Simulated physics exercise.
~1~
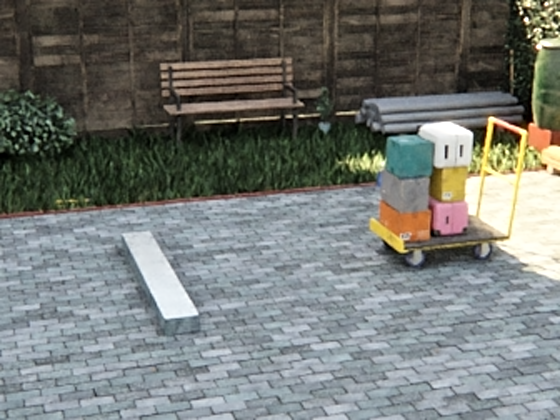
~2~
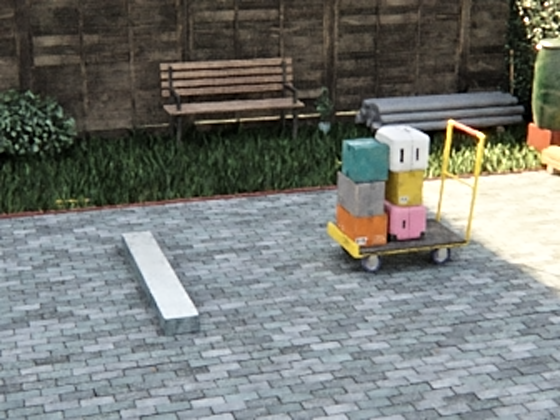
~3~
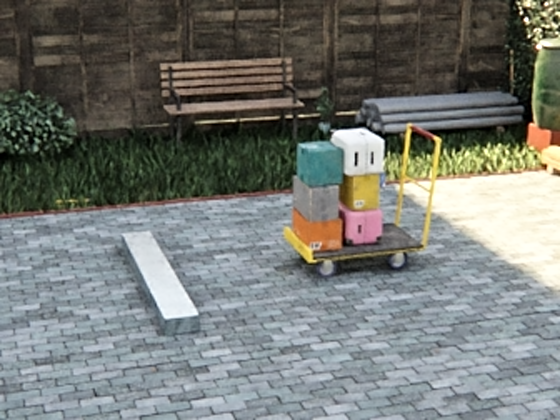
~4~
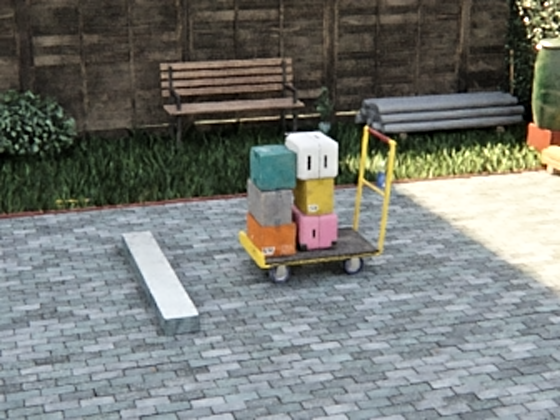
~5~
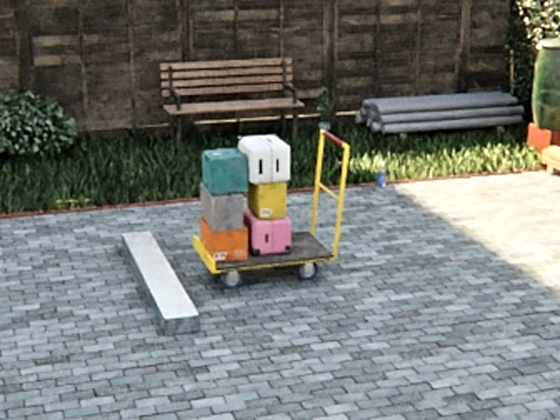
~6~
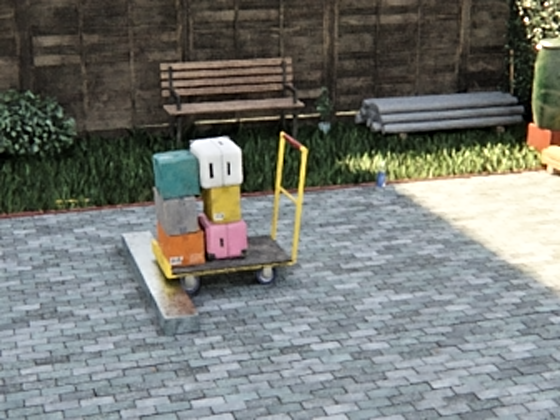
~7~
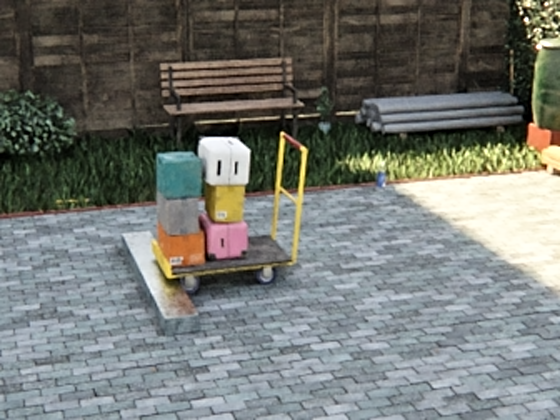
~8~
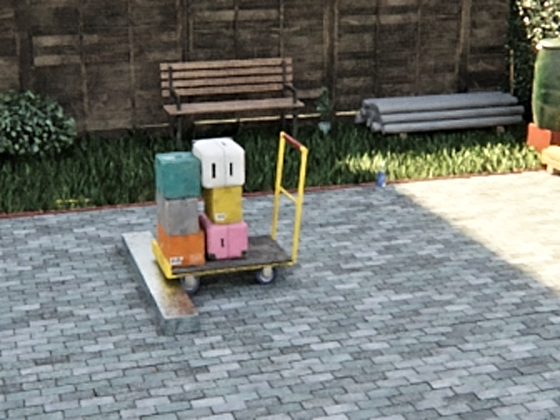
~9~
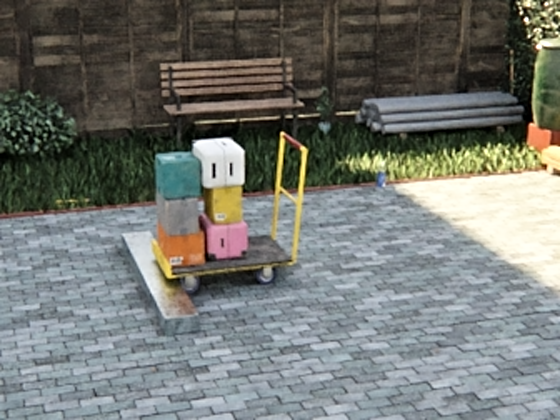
A loaded trolley rolls left, stops against the low kerb, and keeps all its boxes aboard.
